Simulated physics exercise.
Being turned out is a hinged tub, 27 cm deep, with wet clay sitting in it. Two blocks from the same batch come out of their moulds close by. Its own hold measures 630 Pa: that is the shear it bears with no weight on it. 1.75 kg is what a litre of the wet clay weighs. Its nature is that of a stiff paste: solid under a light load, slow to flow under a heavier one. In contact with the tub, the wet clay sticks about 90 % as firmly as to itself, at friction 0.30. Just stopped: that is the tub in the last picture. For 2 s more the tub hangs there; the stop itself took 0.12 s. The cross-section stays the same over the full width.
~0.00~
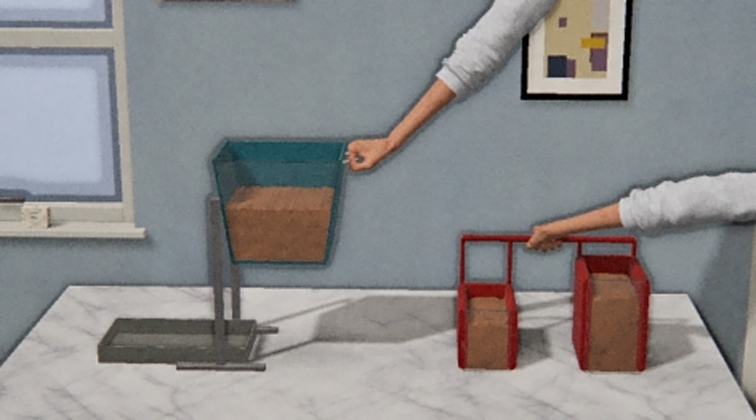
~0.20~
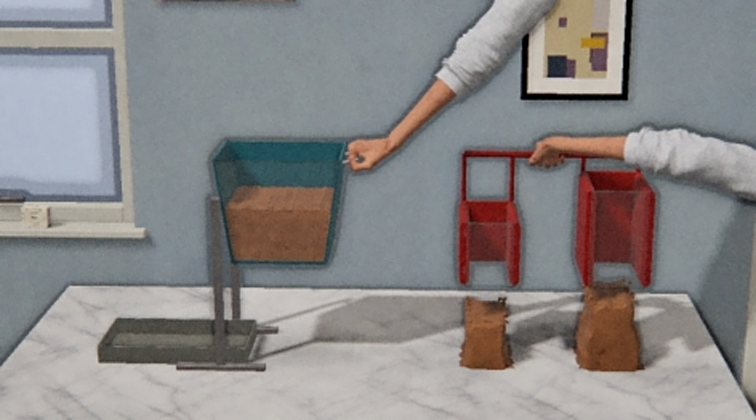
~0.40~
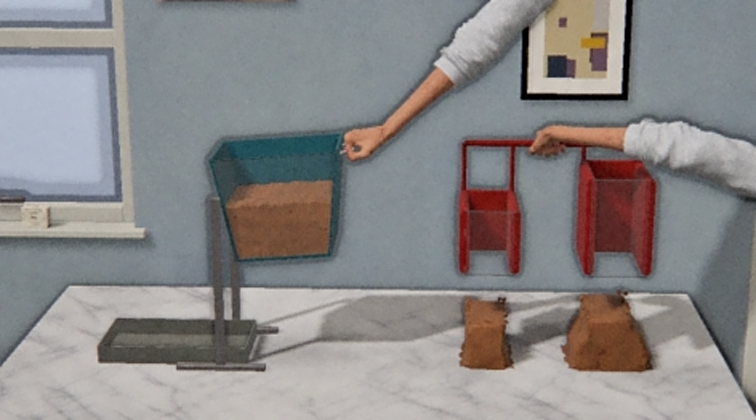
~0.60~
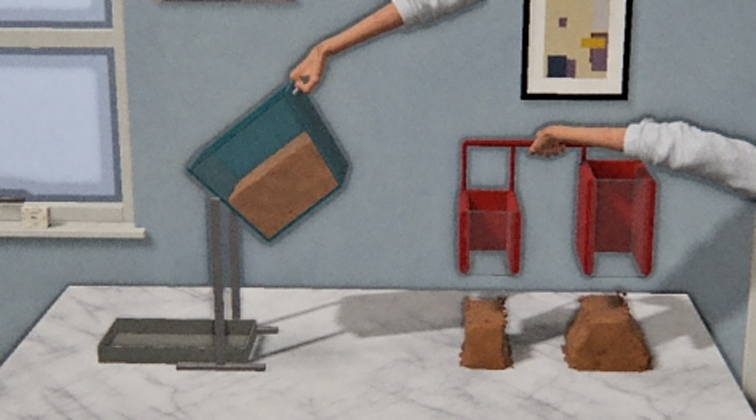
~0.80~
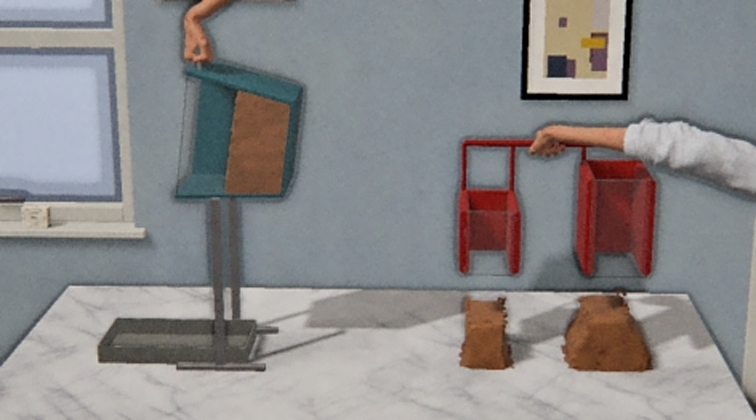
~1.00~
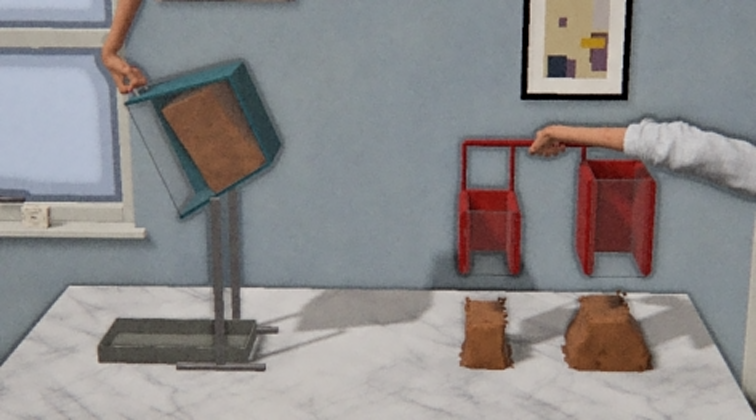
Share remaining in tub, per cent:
Near 0 percent.
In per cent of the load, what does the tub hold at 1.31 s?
Around 25 per cent.
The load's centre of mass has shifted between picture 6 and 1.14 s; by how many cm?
The distance comes to some 14 cm.
By 1.14 s, the tub is at 113 degrees and holds 74 %.
By 1.31 s, the tub is at 113 degrees and holds 24 %.
By 1.48 s, the tub is at 113 degrees and holds 0 %.
By 1.65 s, the tub is at 113 degrees and holds 0 %.
By 3.00 s, at the end, the tub is at 113 degrees and holds 0 %.
